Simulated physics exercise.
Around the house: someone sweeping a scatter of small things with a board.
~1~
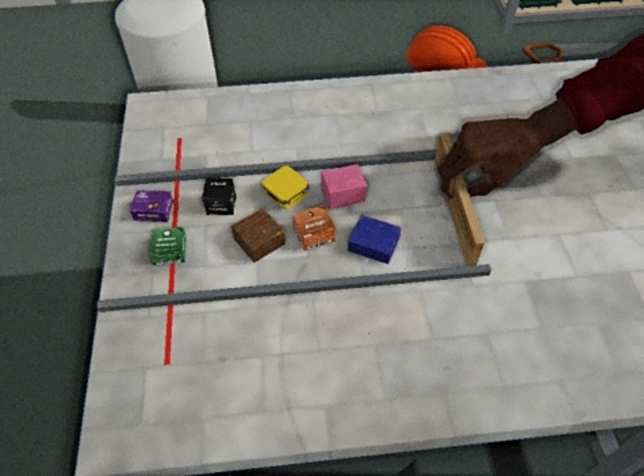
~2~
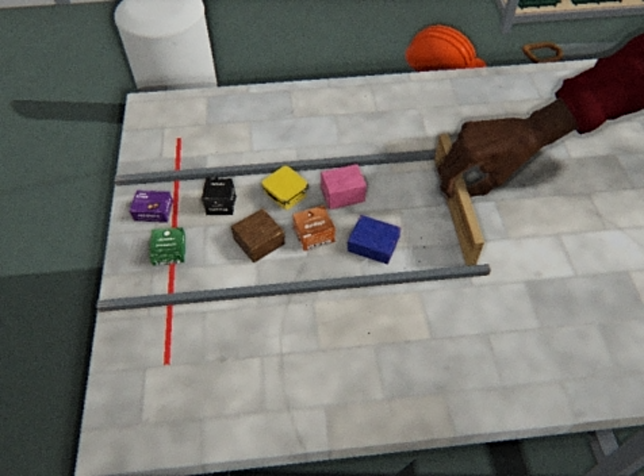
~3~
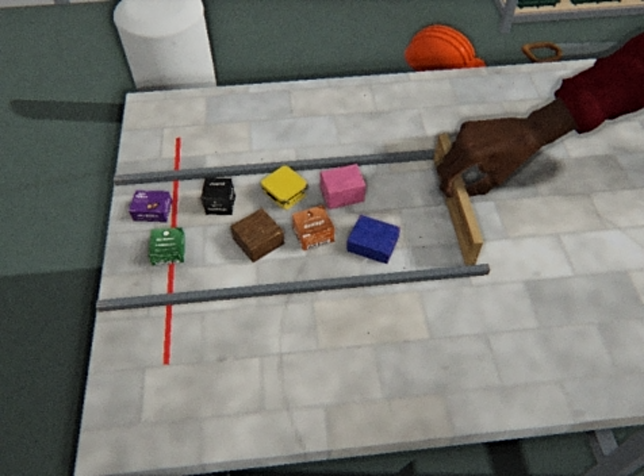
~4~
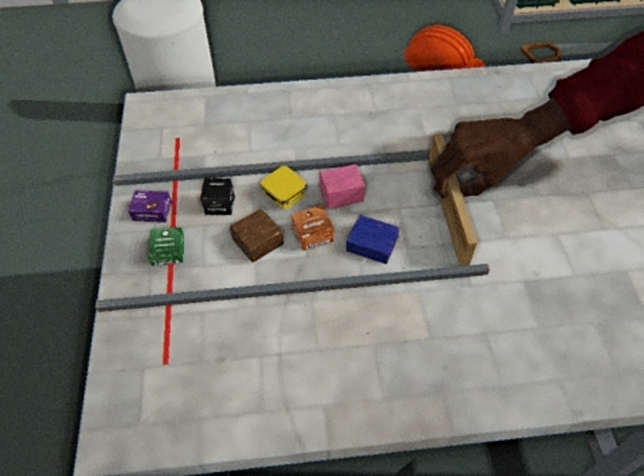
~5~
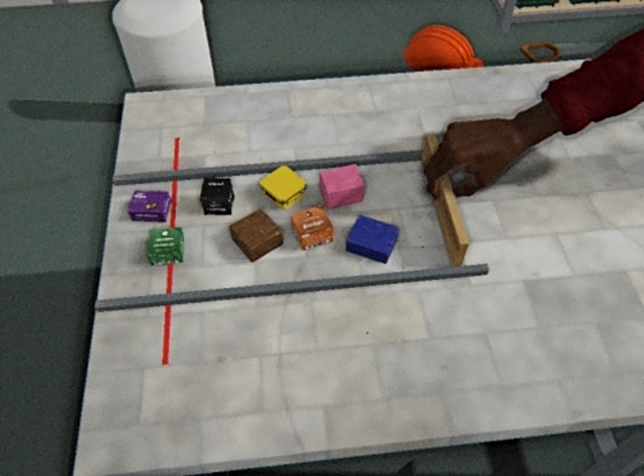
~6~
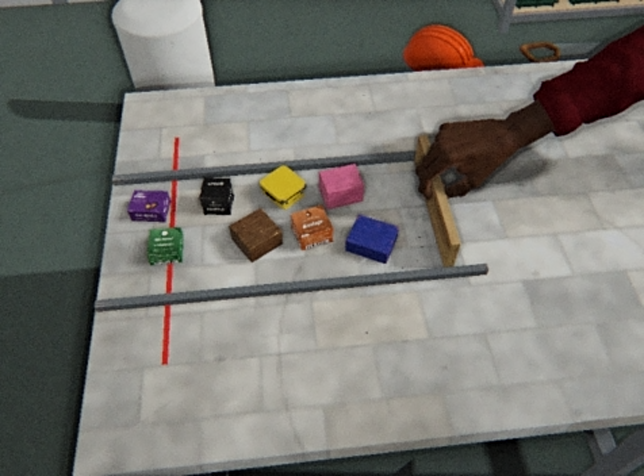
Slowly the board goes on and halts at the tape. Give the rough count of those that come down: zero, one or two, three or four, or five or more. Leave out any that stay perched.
In the end the number that fall off is three or four.
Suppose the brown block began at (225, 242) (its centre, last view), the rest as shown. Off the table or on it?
It is kept.
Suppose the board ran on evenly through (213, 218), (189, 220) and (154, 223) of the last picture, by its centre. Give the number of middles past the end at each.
The counts: 2, 3 and 5.
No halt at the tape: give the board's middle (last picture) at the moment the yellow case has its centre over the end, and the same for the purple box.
At (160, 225) for the yellow case; at (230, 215) for the purple box.
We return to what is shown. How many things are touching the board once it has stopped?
The number is 2.
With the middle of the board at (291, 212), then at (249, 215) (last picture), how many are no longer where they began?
At the one place 7, at the other 8.
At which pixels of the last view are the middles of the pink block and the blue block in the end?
Near (152, 201) and (146, 271).
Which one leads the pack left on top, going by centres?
Foremost is the yellow case.
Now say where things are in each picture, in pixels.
The first picture shows purple box (152, 206); green box (168, 246); black box (220, 197); board (457, 198); tape (174, 235).
The second picture shows green box (168, 246); board (457, 198).
The third picture shows black box (219, 197); orange box (313, 228).
The fourth picture shows purple box (151, 206); pink block (342, 187).
The fifth picture shows green box (166, 246); brown block (257, 235).
The sixth picture shows purple box (150, 206); green box (166, 246); black box (217, 197); board (435, 199); tape (172, 235).
A little later, none off yet; purple box at rest near (150, 206); green box at rest near (166, 246); black box at rest near (217, 197).
Next, none off yet; purple box shifted a little near (132, 205); green box shifted about its own width near (123, 240); black box shifted well along near (163, 196).
When it is over, the number that fall off is three or four; down, brown block, black box, green box and purple box.
